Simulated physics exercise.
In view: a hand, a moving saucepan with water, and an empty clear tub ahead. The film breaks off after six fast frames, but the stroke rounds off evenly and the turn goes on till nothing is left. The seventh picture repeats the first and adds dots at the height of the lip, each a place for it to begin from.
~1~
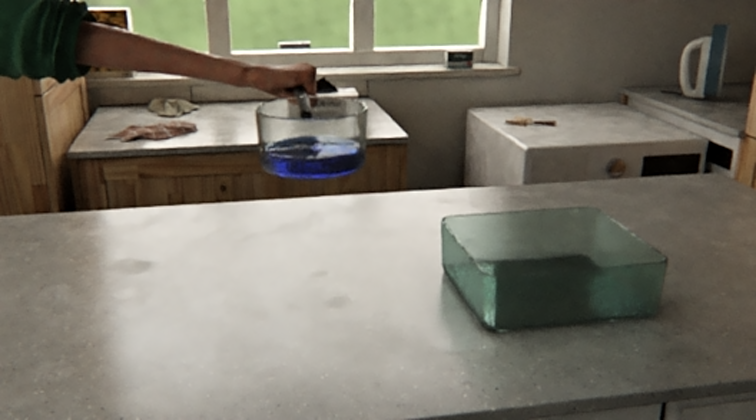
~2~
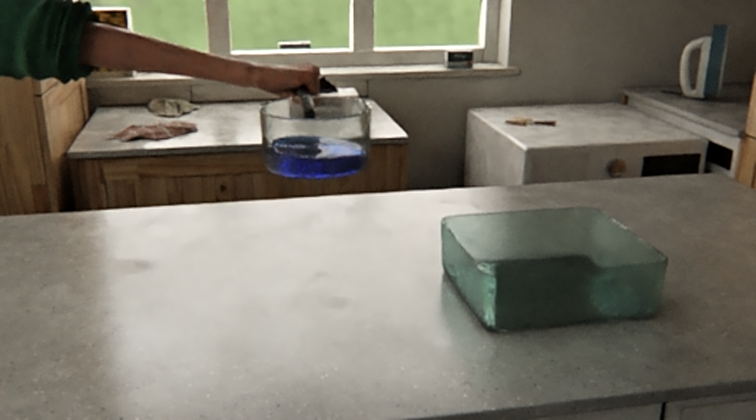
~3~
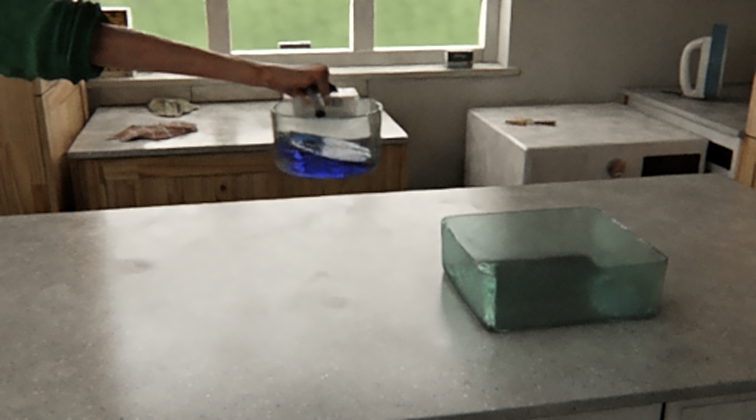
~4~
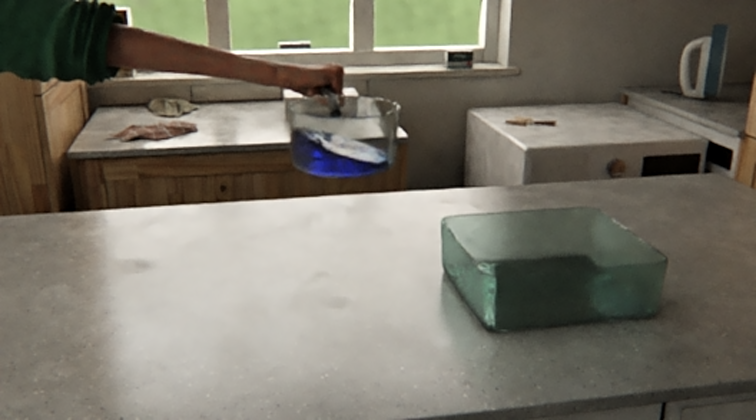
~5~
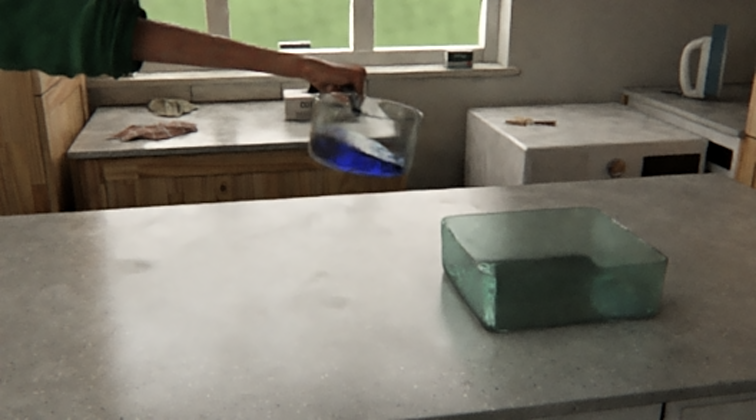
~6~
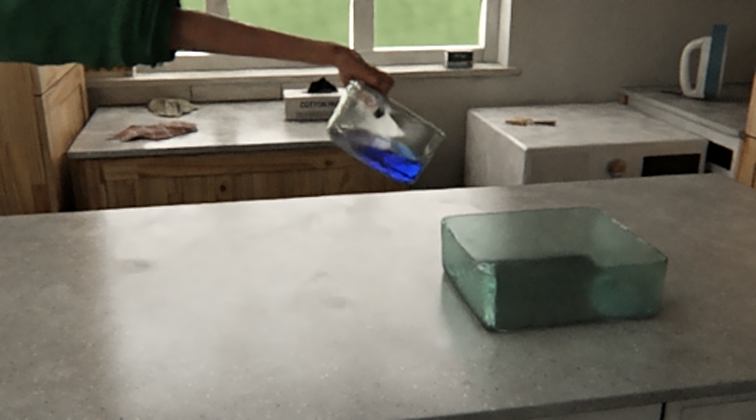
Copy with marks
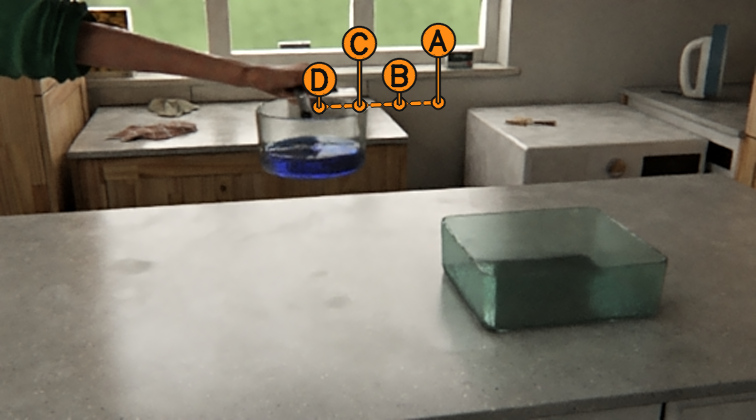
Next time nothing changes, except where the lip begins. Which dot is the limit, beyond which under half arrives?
The answer is spot D.
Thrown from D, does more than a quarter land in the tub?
Yes, clearly.
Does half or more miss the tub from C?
No, not at all.
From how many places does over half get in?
All four.
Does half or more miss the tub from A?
No, that is safe.
On the marked copy, A at (438, 102); B at (399, 103); C at (359, 105); D at (319, 107).
With A, about 82 % lands in the tub, 10 % falls short and 8 % goes beside or beyond.
With B, about 82 % lands in the tub, 6 % falls short and 12 % goes beside or beyond.
With C, about 79 % lands in the tub, 5 % falls short and 16 % goes beside or beyond.
With D, about 65 % lands in the tub, 21 % falls short and 14 % goes beside or beyond.
